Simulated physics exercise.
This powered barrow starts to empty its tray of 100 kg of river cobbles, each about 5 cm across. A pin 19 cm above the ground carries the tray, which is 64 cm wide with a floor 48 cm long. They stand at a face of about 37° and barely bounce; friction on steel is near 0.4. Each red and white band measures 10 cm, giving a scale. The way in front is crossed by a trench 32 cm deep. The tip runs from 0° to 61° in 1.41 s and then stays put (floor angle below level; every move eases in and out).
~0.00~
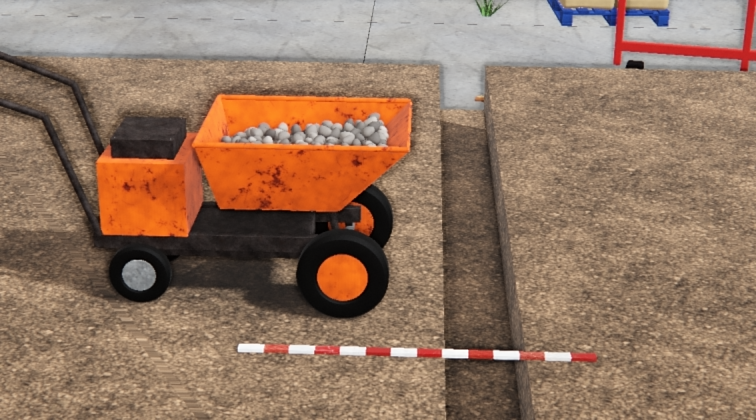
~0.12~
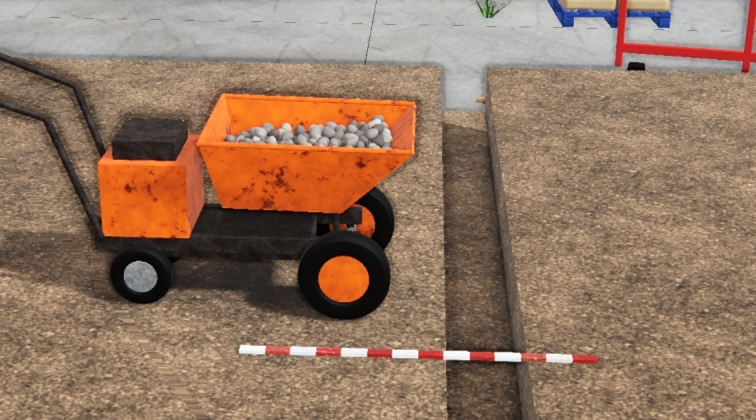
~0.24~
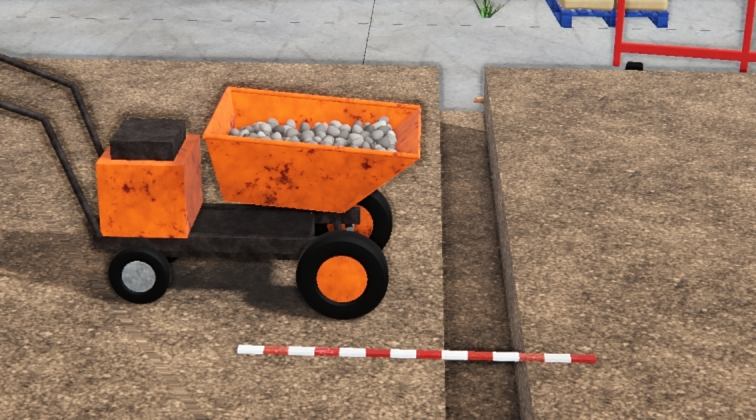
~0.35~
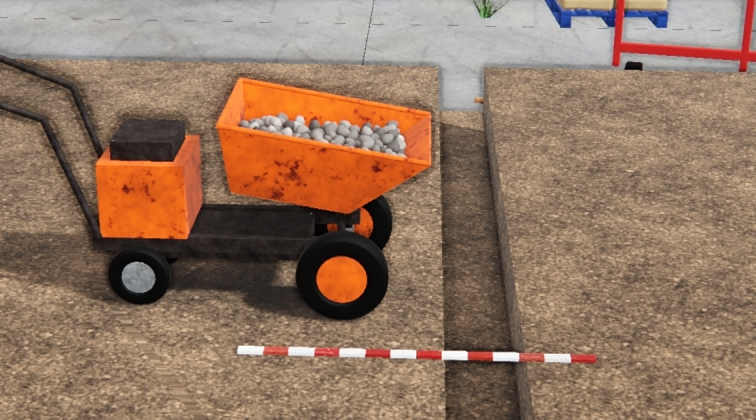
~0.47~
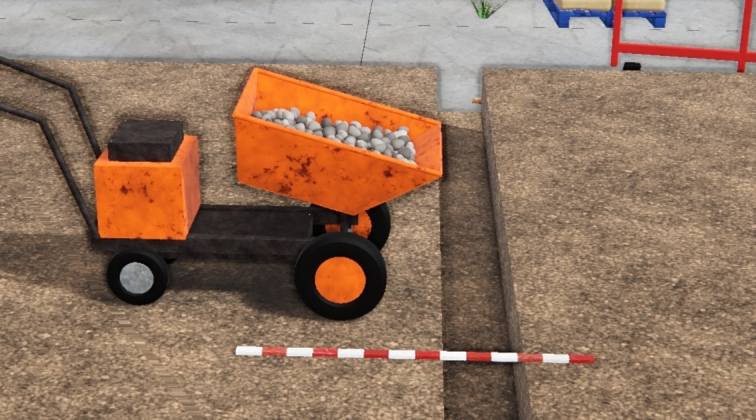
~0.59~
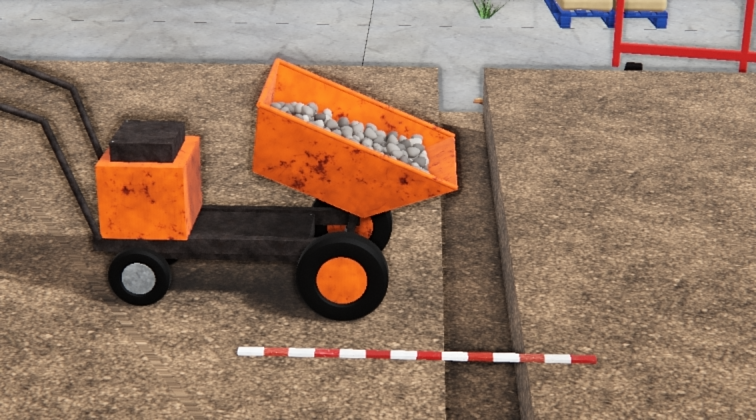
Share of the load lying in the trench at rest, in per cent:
52 per cent.
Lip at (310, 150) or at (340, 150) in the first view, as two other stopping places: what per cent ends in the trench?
75 %, then 100 %.
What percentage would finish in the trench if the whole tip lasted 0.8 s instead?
With that timing, about 45 per cent.
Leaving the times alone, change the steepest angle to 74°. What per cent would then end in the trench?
I'd guess some 50 in a hundred.
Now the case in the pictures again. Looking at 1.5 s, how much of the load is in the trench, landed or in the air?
Roughly 10 percent of the load.
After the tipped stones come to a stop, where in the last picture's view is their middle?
The middle should be near (509, 326).
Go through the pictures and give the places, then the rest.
In the first picture, lip at (408, 150), floor tilted 0°, highest stones at (365, 129).
In the second picture, the tray is at 1°, its lip at (413, 153); the top of the load is at (369, 131); the stones move at 0.2 m/s on average.
In the third picture, the tray is at 5°, its lip at (419, 157); the top of the load is at (312, 129); the stones move at 0.3 m/s on average.
In the fourth picture, lip at (430, 164), floor tilted 10°, highest stones at (277, 125); the stones move at 0.4 m/s on average.
In the fifth picture, the tray is at 16°, its lip at (442, 175); the top of the load is at (284, 117); the stones move at 0.5 m/s on average.
In the sixth picture, lip at (457, 188), floor tilted 23°, highest stones at (293, 112); the stones move at 0.5 m/s on average.
After 1.1 s the floor is at 52°; 100 % in the tray; the foremost stones are at (471, 213).
After 1.5 s the floor is at 61°; 79 % in the tray, 9 % in the trench, 13 % past the trench; the foremost stones are at (551, 276).
After 1.9 s the floor is at 61°; 44 % in the tray, 13 % in the trench, 43 % past the trench; the foremost stones are at (635, 288).
After 3.8 s the floor is at 61°; 0 % in the tray, 52 % in the trench, 48 % past the trench; the foremost stones are at (689, 290).
